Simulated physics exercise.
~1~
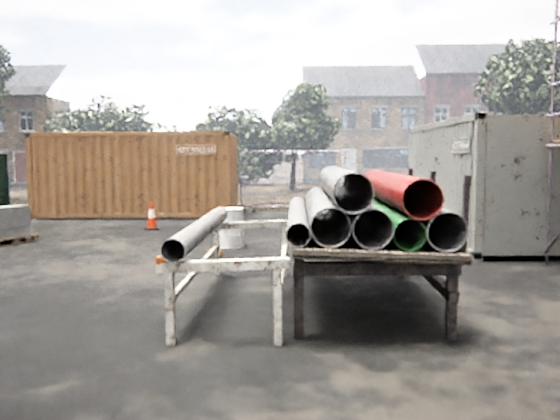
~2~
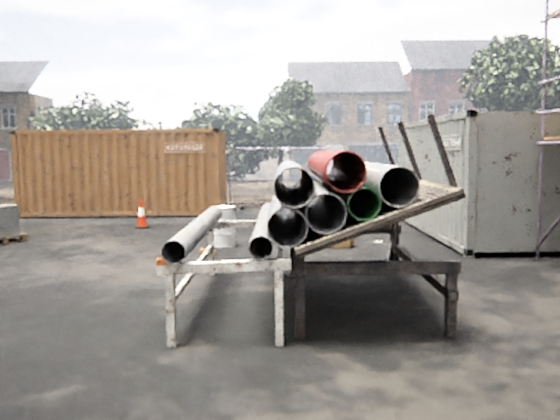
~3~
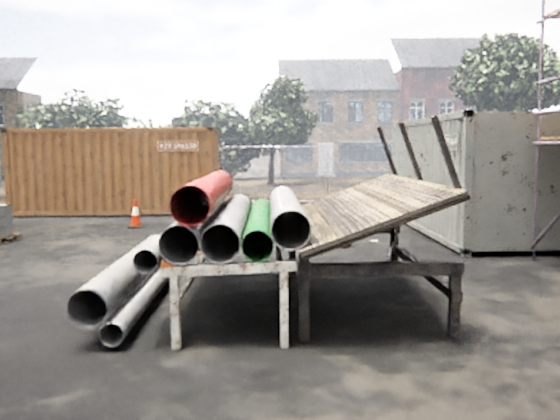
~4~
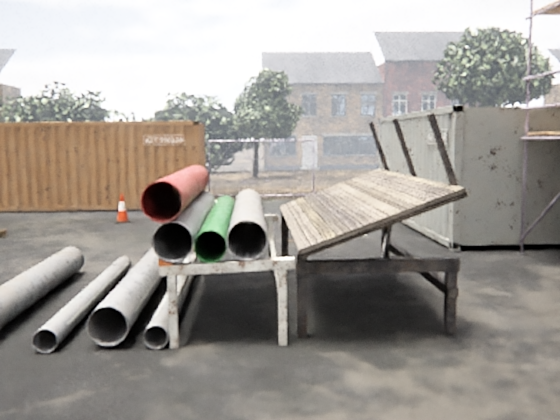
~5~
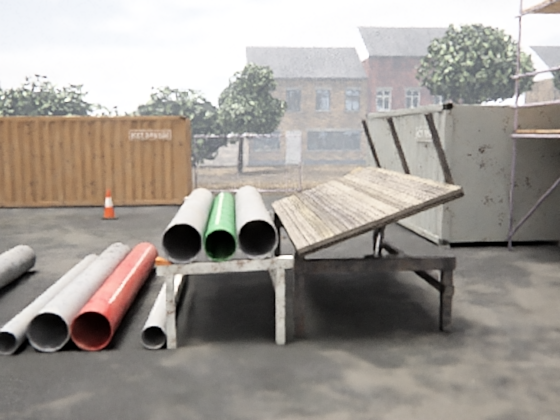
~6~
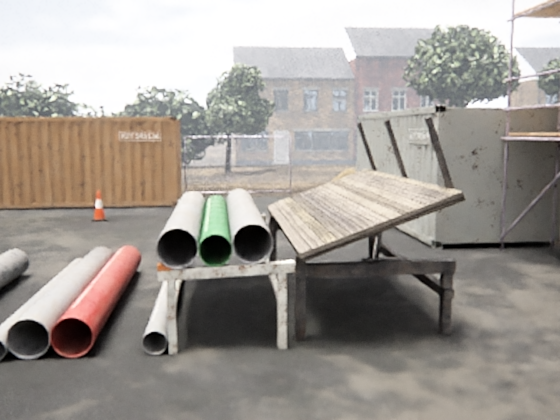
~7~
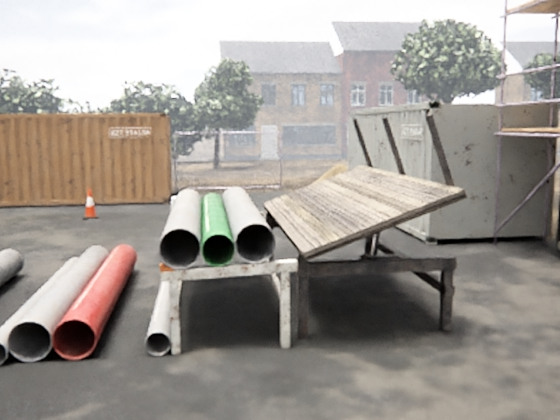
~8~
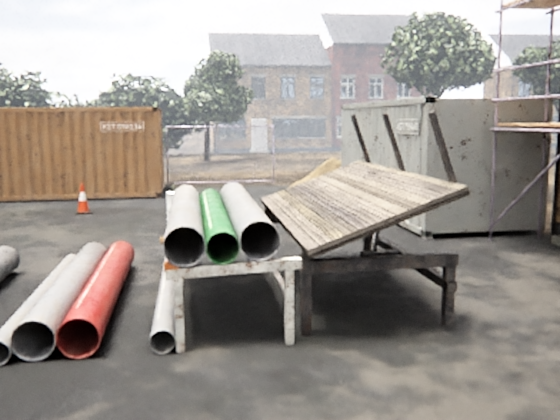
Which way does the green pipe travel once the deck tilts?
It travels to the left, off the deck and onto the rack, where it comes to rest between two grey pipes.
